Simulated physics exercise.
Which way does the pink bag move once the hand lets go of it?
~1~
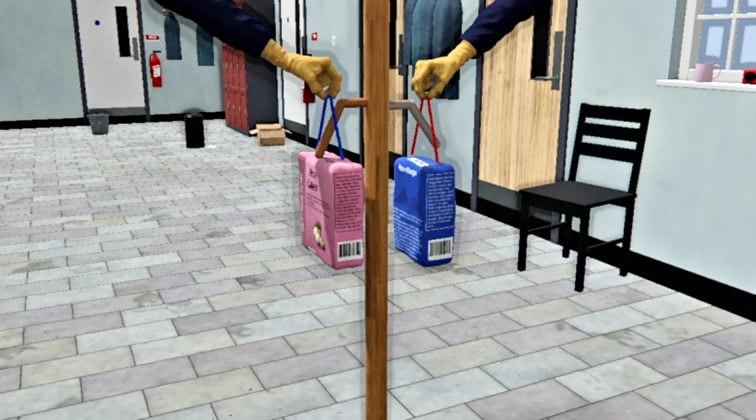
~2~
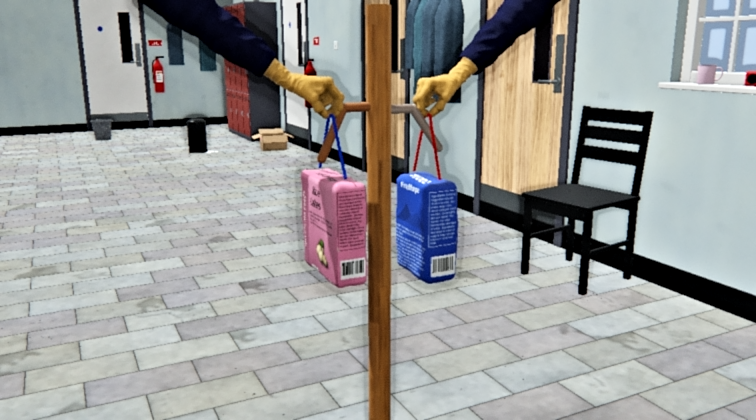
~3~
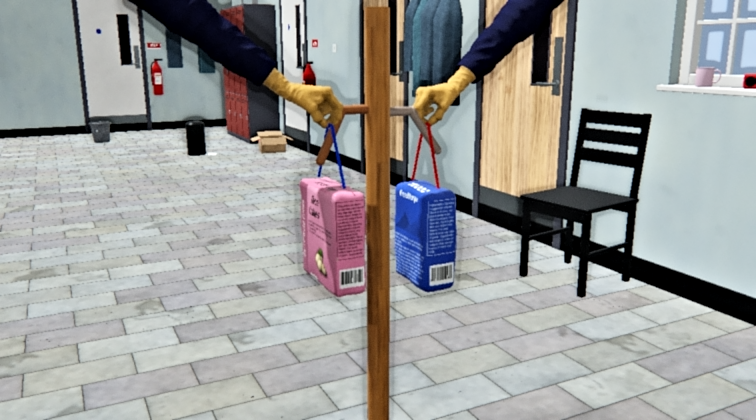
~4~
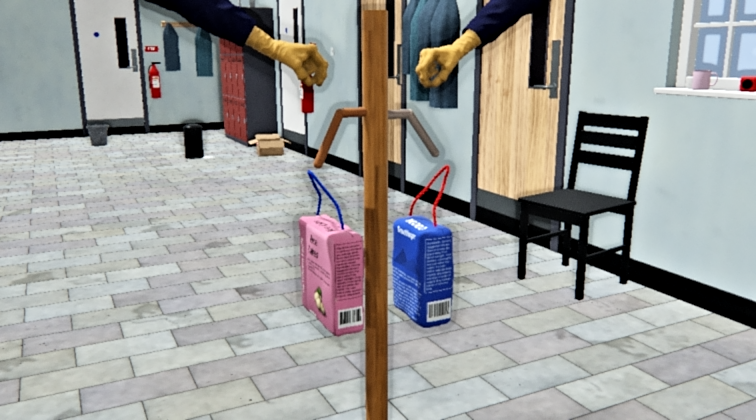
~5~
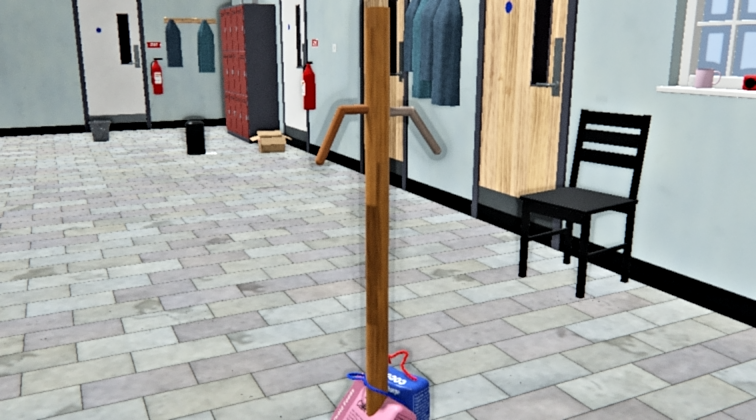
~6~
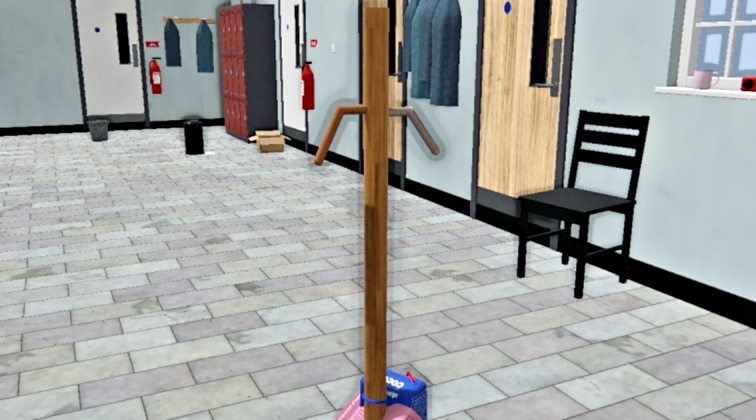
The pink bag moves down, dropping away from the left peg to the floor at the foot of the post.
